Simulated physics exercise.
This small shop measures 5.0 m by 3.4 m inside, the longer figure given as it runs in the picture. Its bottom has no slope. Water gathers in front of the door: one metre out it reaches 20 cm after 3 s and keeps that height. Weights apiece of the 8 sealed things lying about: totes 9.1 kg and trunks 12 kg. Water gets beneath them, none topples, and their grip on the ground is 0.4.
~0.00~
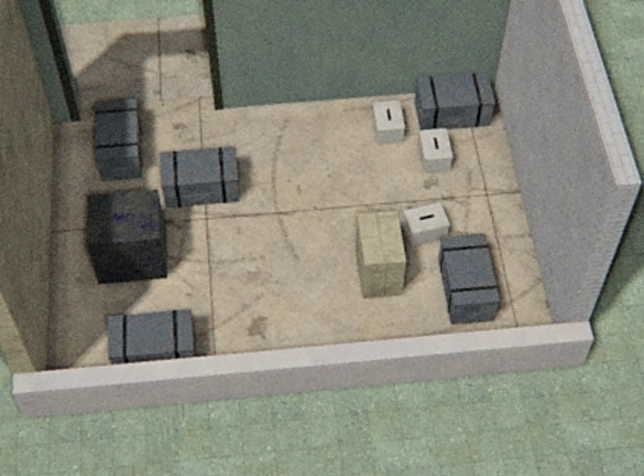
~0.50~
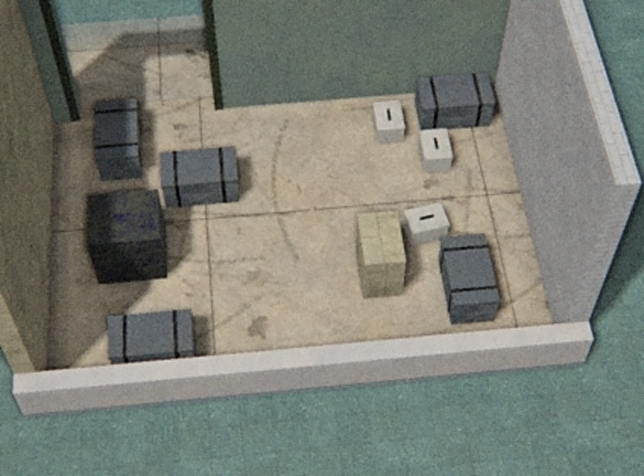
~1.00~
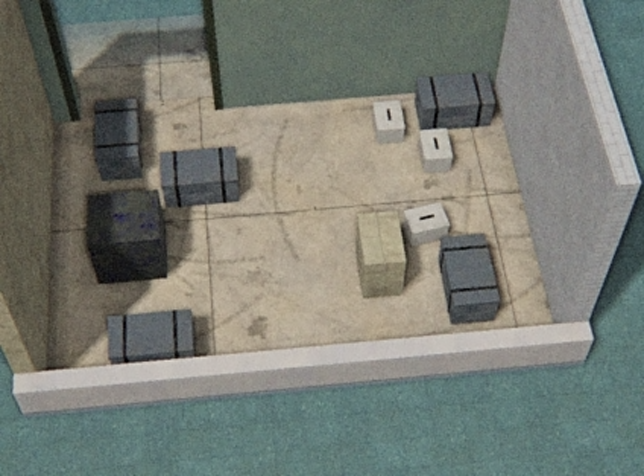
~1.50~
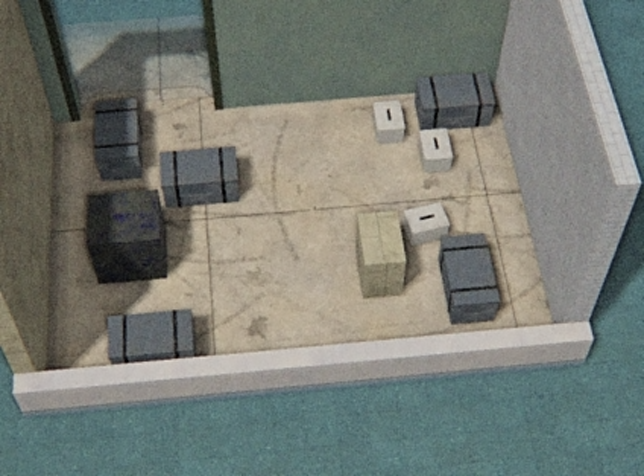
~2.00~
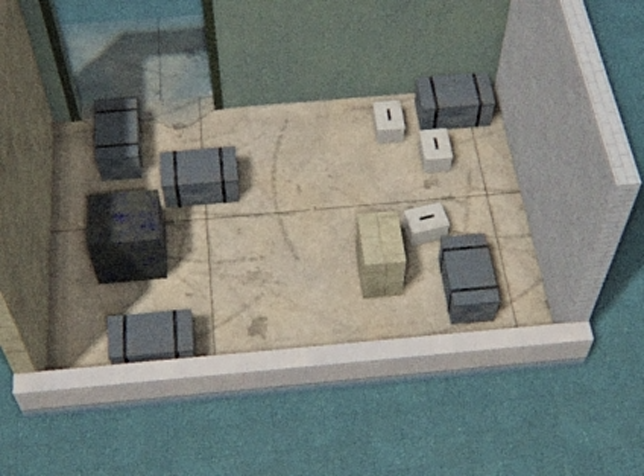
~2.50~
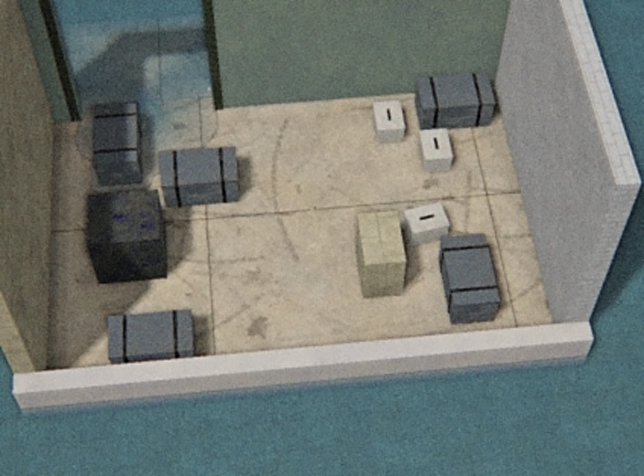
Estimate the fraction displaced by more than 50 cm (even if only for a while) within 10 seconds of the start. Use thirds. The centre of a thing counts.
That comes to between one and two thirds.
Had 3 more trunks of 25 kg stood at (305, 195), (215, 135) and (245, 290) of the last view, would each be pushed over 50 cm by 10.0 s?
In that order: Short of it, past it, over.
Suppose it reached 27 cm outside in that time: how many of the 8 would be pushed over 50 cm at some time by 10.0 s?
In that case 5 of them.
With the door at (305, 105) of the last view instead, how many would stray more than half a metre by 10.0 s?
Then 3.
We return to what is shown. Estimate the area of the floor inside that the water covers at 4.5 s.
Some 7.5 m2.
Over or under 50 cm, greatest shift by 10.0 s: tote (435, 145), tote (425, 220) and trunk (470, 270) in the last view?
In that order: Less, short of it, more.
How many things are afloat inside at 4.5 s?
1 of them.
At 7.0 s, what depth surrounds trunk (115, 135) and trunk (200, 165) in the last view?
Roughly 13 and 6 cm.
After 3.5 s 1 of 8 are over 50 cm from their spots; 0 afloat.
After 4.5 s 2 of 8 are over 50 cm from their spots; 1 afloat.
After 7.0 s 3 of 8 are over 50 cm from their spots; 3 afloat.
After 10.0 s 4 of 8 are over 50 cm from their spots, and 4 have been at some point; 6 afloat.
